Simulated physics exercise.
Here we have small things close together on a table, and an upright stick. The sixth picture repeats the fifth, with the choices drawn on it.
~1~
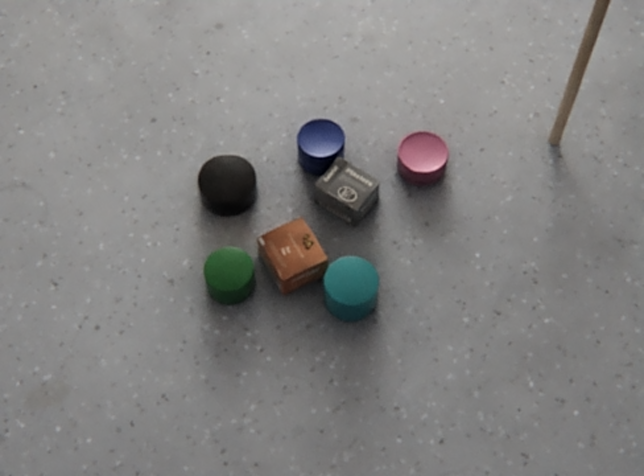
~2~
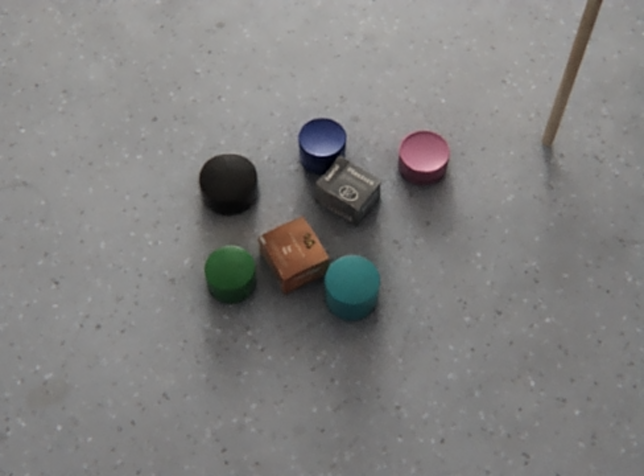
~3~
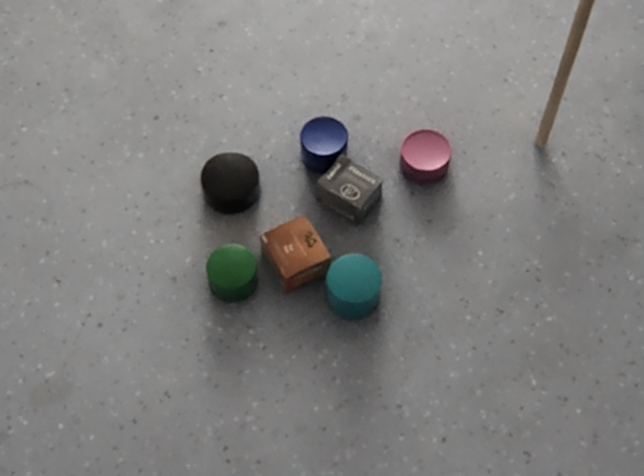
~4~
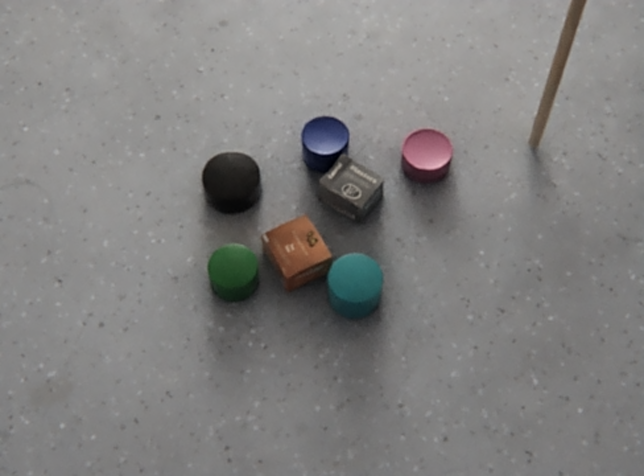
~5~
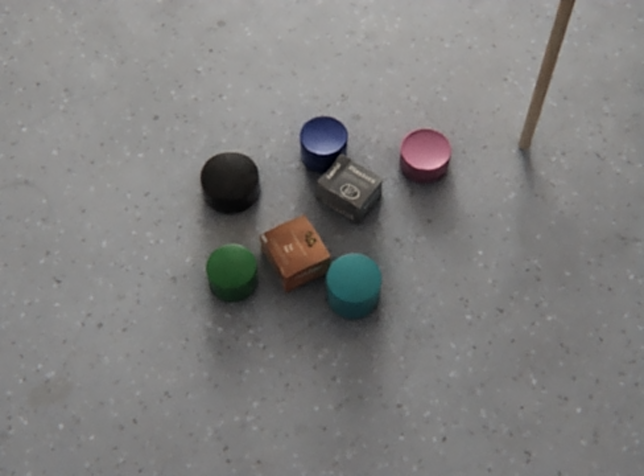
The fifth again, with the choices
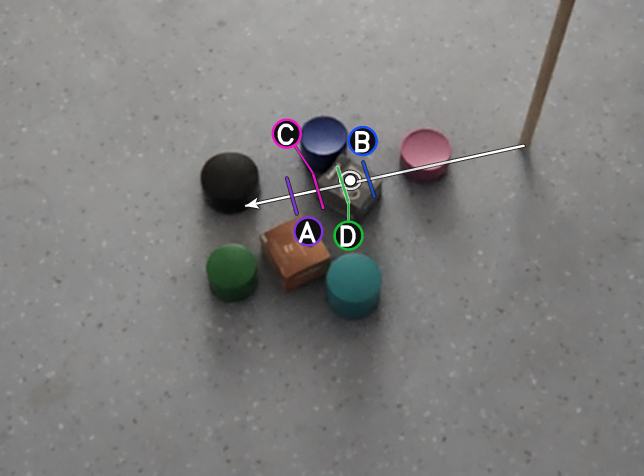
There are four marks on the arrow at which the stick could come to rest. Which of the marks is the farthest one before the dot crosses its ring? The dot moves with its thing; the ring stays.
It can go as far as B.
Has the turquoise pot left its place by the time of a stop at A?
By then, no.
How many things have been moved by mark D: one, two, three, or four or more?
It has moved three.
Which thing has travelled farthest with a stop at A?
The pink jar has gone farthest.
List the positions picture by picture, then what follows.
Blue tub (321, 147); turquoise pot (351, 289); black pot (228, 185), in the first frame.
Black pot (229, 184); green pot (231, 275), in the second frame.
Grey box (350, 189); orange box (296, 253), in the third frame.
Pink jar (426, 156); blue tub (325, 145), in the fourth frame.
Turquoise pot (353, 286); black pot (231, 183); green pot (233, 273), in the fifth frame.
On the marked copy, A at (292, 196); B at (369, 179); C at (317, 190); D at (343, 185); the arrow from (524, 146) to (246, 206); the white dot at (351, 180).
With B. Early on, foot of the stick (469, 159).
Further on, foot of the stick (411, 171); pink jar (381, 157).
At the end, foot of the stick (368, 180); pink jar (354, 150); blue tub (308, 136); the dot is still in its ring.
As for the rest, A shifts the dotted thing to (320, 208); C shifts the dotted thing to (329, 208); D shifts the dotted thing to (336, 200).
